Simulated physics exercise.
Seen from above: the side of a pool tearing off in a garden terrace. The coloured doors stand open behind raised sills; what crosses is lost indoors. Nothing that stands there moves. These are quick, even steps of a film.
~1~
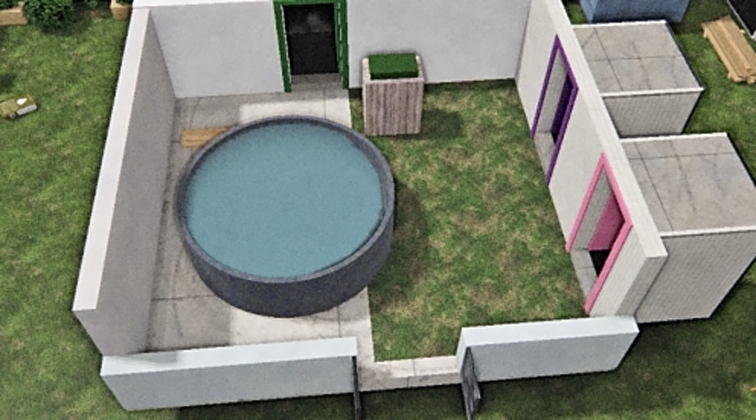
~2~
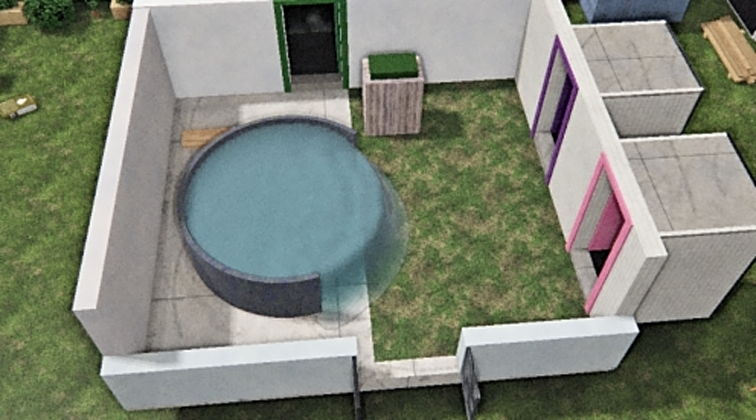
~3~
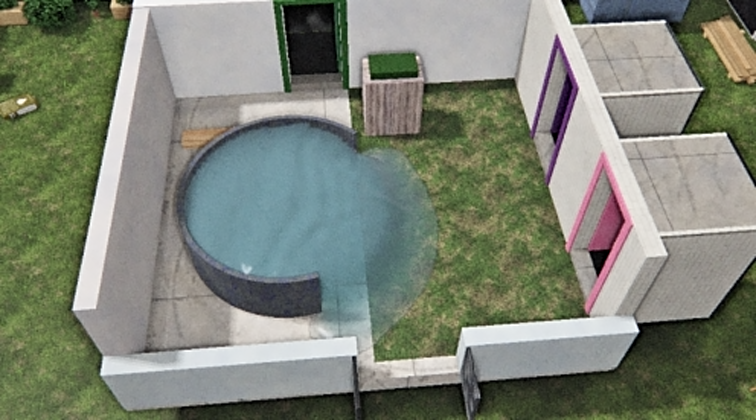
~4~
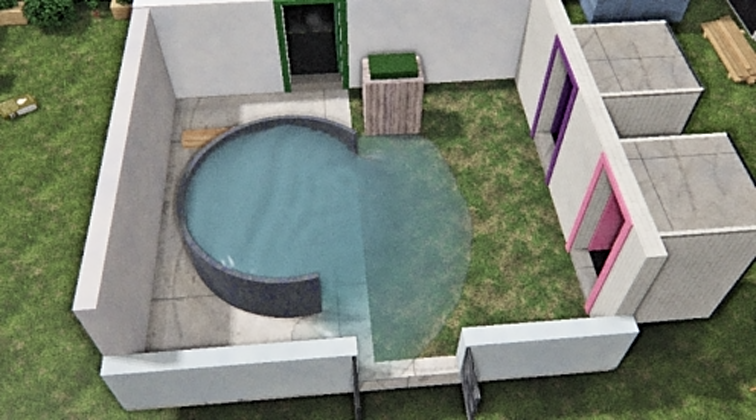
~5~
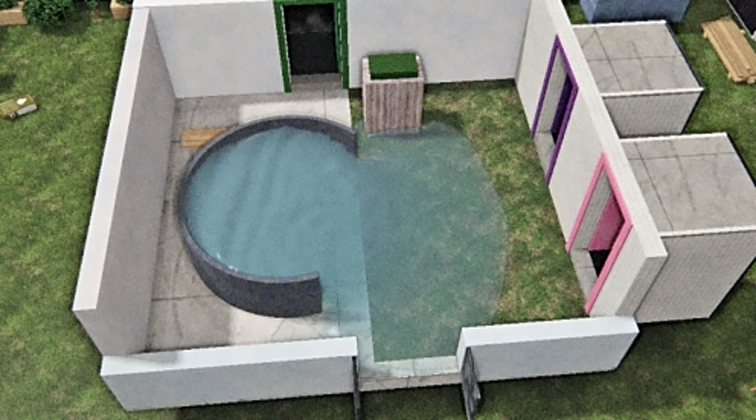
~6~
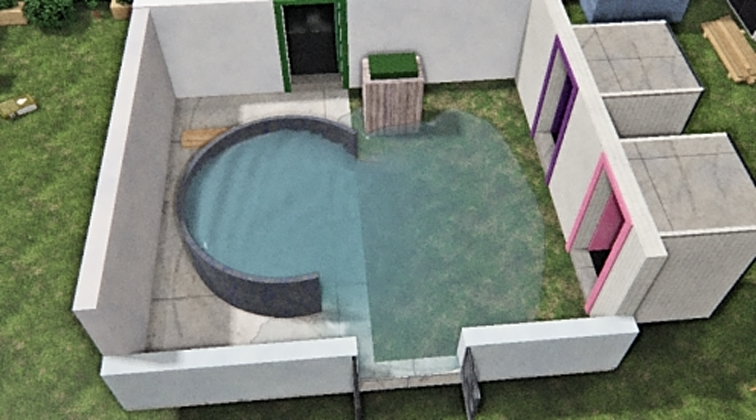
In this clip, seen from above, the right side of a round pool opens in a walled terrace, and water pours out, spreading rightward across the grass toward the purple and pink doorways while the walls and planter stay still.
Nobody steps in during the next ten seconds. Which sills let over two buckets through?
The purple door takes more than that; the green door stays under that; the pink door takes more than that.
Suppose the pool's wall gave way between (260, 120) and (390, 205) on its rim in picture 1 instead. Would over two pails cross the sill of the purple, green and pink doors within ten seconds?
One by one: Purple door is over, green door floods, pink door takes more.
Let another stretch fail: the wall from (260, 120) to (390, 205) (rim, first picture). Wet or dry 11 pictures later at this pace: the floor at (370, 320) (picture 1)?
Answer: No water.
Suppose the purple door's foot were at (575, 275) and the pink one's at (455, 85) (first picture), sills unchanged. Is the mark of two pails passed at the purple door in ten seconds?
In short: The purple one goes over.
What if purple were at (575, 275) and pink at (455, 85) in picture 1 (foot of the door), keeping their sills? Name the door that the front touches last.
That is the green one.
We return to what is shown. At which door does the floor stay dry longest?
Last comes the green door.
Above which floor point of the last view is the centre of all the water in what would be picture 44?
Roughly at (383, 191).
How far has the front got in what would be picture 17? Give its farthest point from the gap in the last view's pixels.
Near (505, 79).
A moment on, water covers 60 % of the floor; the purple door under two buckets in, the green door not reached, the pink door under two buckets in.
Next, water covers 65 % of the floor; the purple door over two buckets in, the green door wet at the sill, nothing in, the pink door far over two buckets in.
Then, water covers 70 % of the floor; the purple door far over two buckets in, the green door wet at the sill, nothing in, the pink door far over two buckets in.
Later, water covers 95 % of the floor; the purple door far over two buckets in, the green door wet at the sill, nothing in, the pink door far over two buckets in.
In the end, water covers 95 % of the floor; the purple door far over two buckets in, the green door under two buckets in, the pink door far over two buckets in.
